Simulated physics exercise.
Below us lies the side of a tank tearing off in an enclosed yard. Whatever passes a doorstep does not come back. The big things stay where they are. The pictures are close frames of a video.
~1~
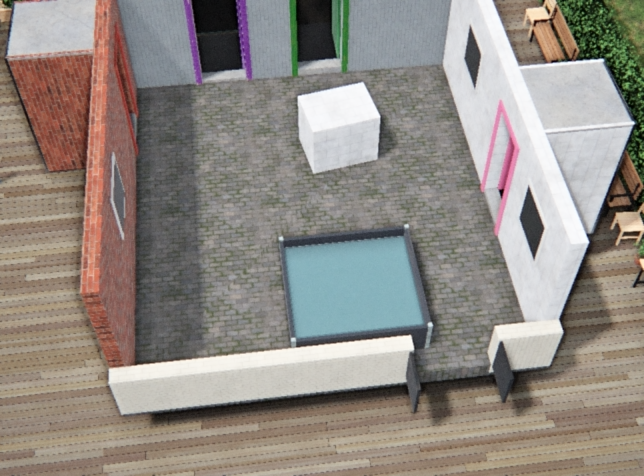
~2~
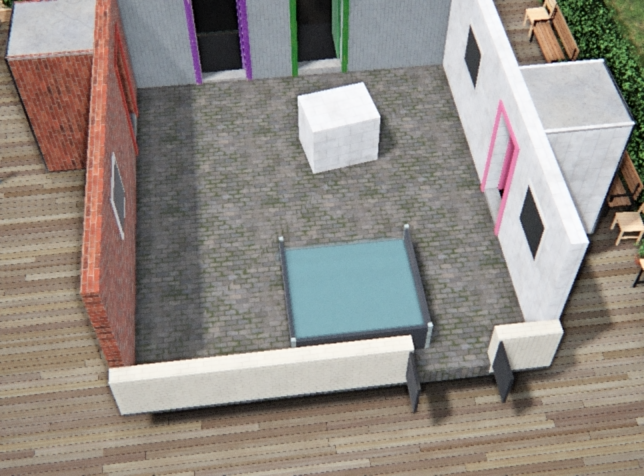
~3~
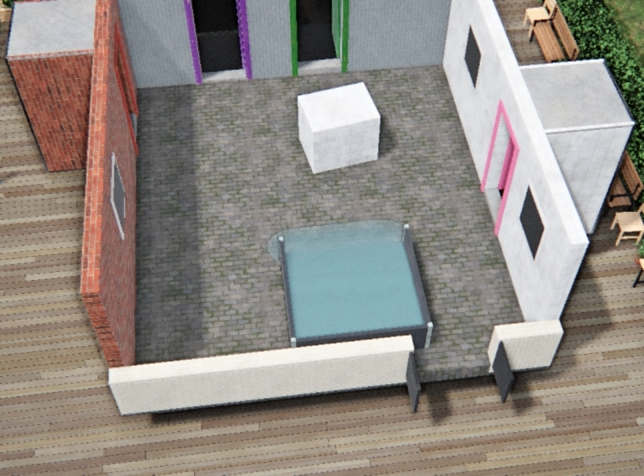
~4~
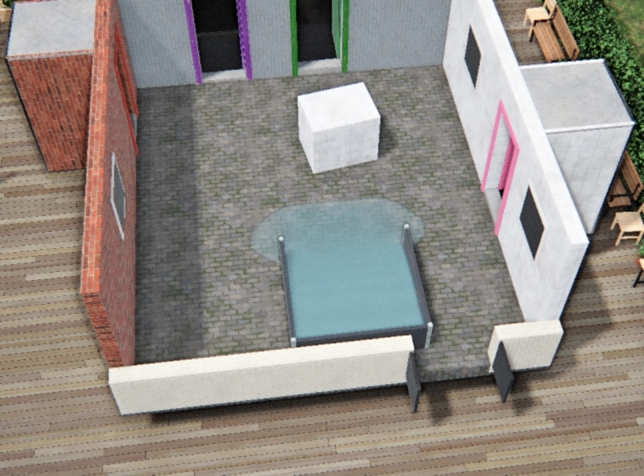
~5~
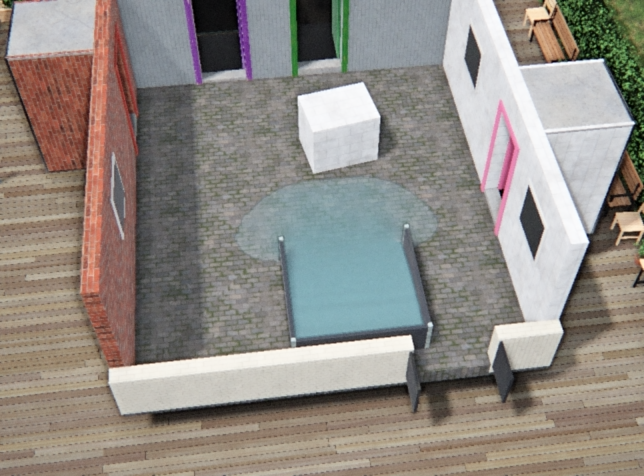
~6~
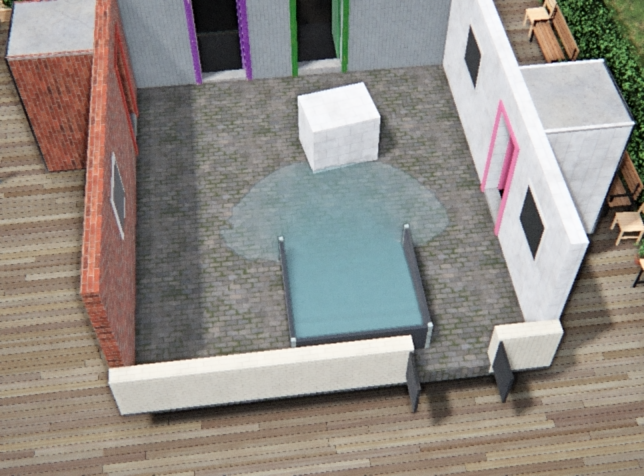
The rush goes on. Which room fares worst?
Most goes in at the purple door.
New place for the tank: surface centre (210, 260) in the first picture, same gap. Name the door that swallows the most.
That is the one in purple.
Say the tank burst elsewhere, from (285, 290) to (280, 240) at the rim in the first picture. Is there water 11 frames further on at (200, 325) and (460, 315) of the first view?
In that order: Under water, dry.
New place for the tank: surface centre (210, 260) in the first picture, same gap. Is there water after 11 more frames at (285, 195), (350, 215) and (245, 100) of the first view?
As listed: Awash, free of water, covered.
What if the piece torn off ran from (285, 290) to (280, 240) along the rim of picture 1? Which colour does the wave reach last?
The pink door.
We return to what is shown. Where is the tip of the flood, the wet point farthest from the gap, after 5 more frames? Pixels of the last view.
Close to (282, 95).
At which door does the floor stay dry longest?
The red-painted one.
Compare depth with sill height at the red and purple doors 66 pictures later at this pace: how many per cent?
In turn 30 and 80 per cent.
A moment on, water covers 30 % of the floor; red door not reached, green door not reached, purple door not reached, pink door not reached.
Next, water covers 45 % of the floor; red door not reached, green door not reached, purple door wet at the sill, nothing in, pink door wet at the sill, nothing in.
Then, water covers 55 % of the floor; red door wet at the sill, nothing in, green door wet at the sill, nothing in, purple door some in, pink door wet at the sill, nothing in.
Later, water covers 75 % of the floor; red door a trickle in, green door wet at the sill, nothing in, purple door a lot in, pink door a trickle in.
In the end, water covers 95 % of the floor; red door a trickle in, green door wet at the sill, nothing in, purple door a lot in, pink door a trickle in; the purple door has let in the most.
